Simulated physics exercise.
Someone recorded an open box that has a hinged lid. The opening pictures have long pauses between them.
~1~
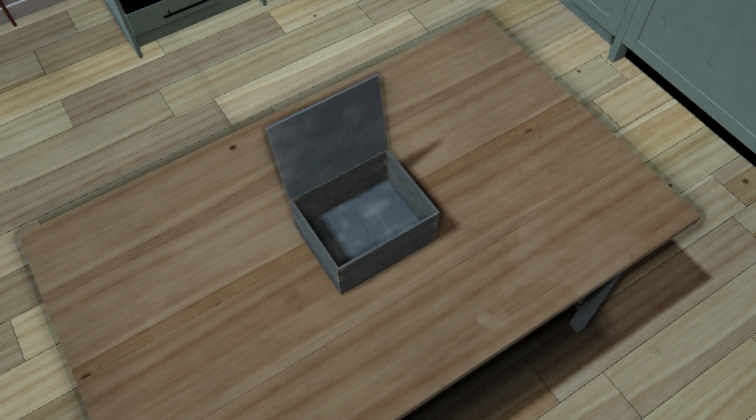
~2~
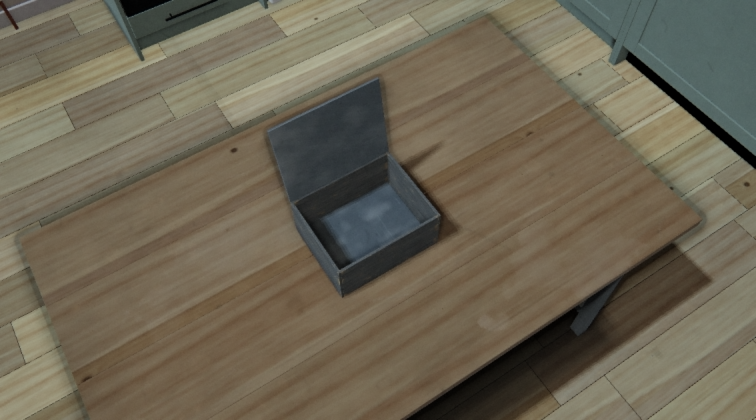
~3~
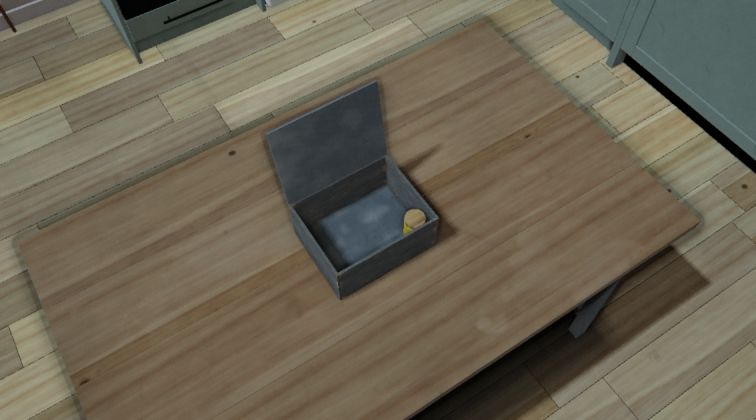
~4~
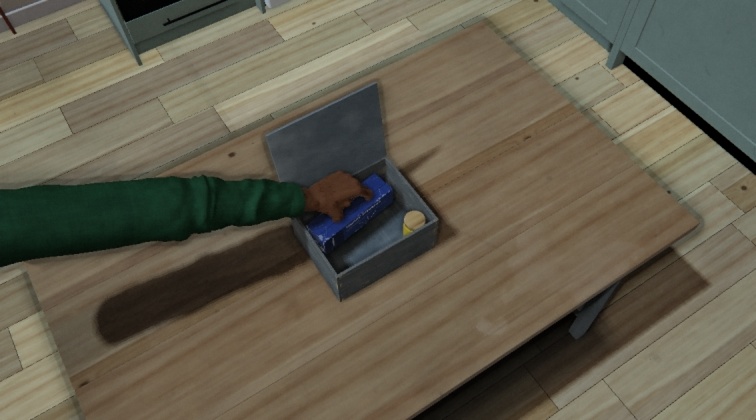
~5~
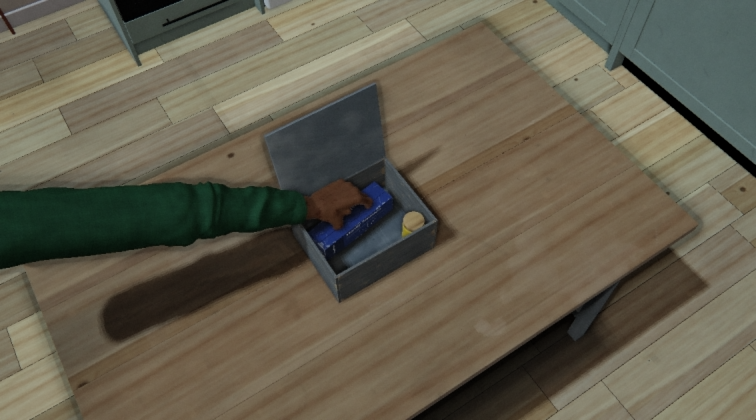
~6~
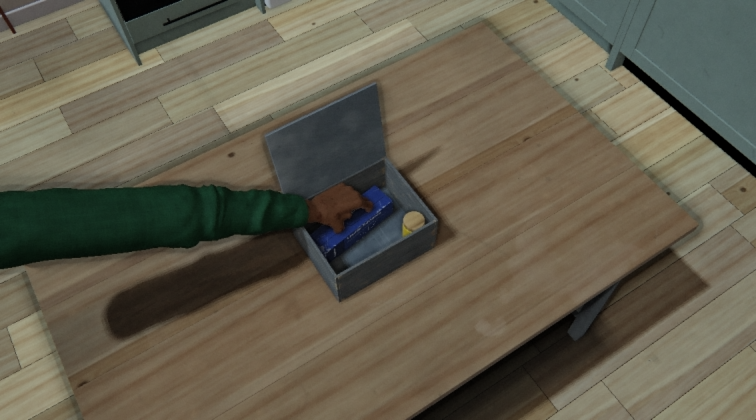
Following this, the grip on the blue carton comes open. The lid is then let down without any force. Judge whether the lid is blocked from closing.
Comes fully down.
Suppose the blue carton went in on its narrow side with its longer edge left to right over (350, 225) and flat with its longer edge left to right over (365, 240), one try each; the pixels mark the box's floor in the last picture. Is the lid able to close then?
The first attempt leaves the lid fully closed, while the second leaves it fully closed.
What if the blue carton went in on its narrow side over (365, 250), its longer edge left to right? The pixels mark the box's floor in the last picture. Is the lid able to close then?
After that, the lid lies down snugly.
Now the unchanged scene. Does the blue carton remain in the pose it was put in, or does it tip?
Once everything settles, it keeps its original angle.
Then, 1.30 s past the last view, lid 83° above the rim.
Then, 1.70 s past the last view, lid 47° above the rim.
Then, 1.90 s past the last view, lid 16° above the rim.
Finally, lid shut; both still in place. Final places as the last picture's camera would see them, blue carton near (352, 224).
